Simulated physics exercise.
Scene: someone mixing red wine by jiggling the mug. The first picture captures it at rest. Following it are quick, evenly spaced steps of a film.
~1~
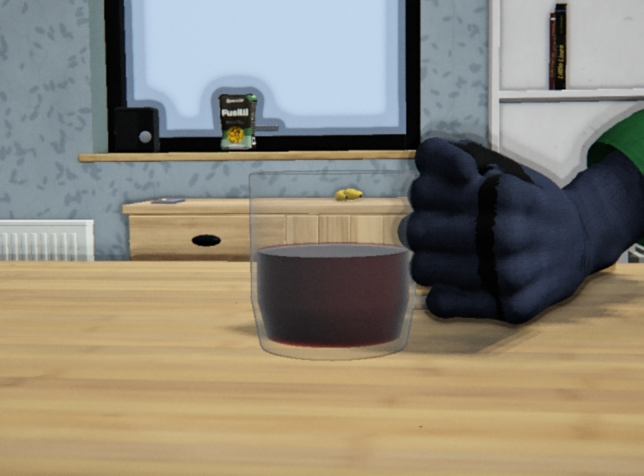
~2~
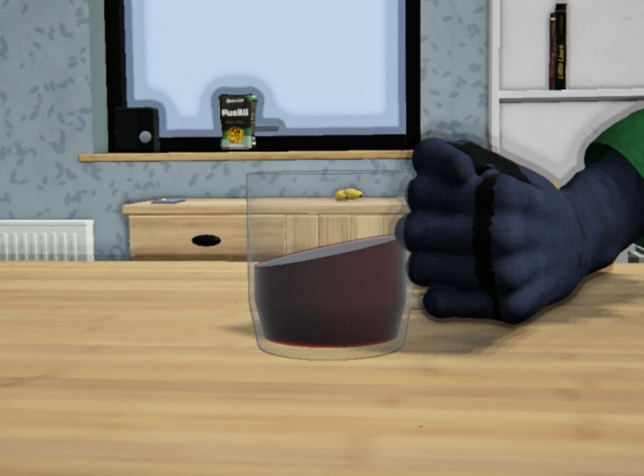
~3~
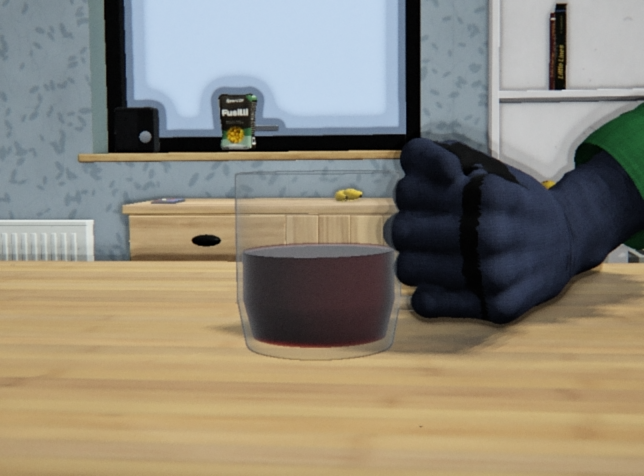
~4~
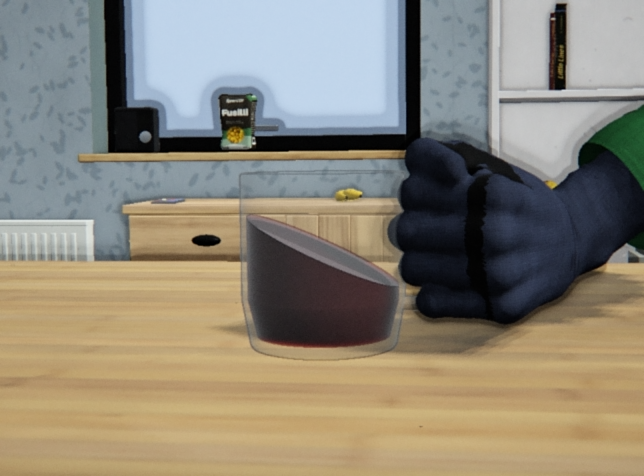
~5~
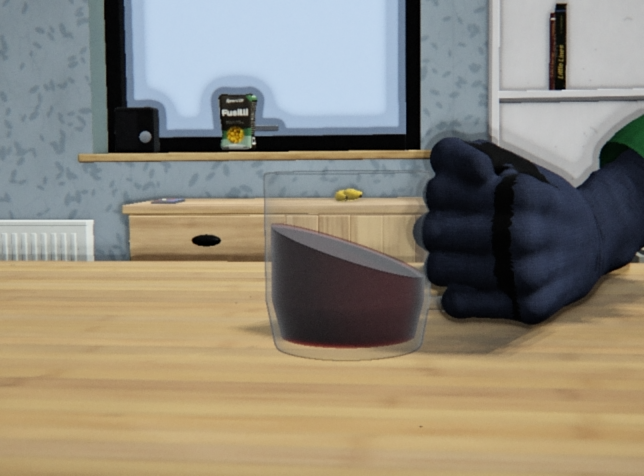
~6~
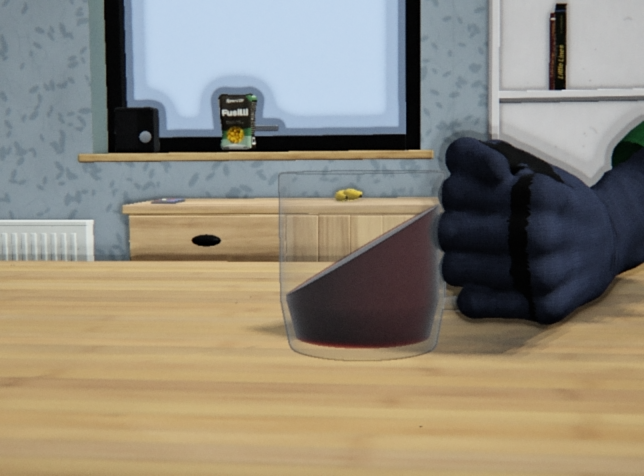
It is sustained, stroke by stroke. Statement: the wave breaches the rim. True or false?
True.
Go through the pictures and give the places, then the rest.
The first picture shows mug (333, 254) about half full; at rest.
The second picture shows mug about half full, surface at (329, 252); surface clearly higher on the right.
The third picture shows mug (319, 254) about half full; surface about level.
The fourth picture shows mug about half full, surface at (322, 252); surface much higher on the left.
The fifth picture shows mug (347, 254) about half full; surface much higher on the left.
The sixth picture shows mug about half full, surface at (361, 252); surface much higher on the right.
A moment on, the highest wave so far goes over the rim.
When it is over, the highest wave so far goes over the rim; some is on the top.
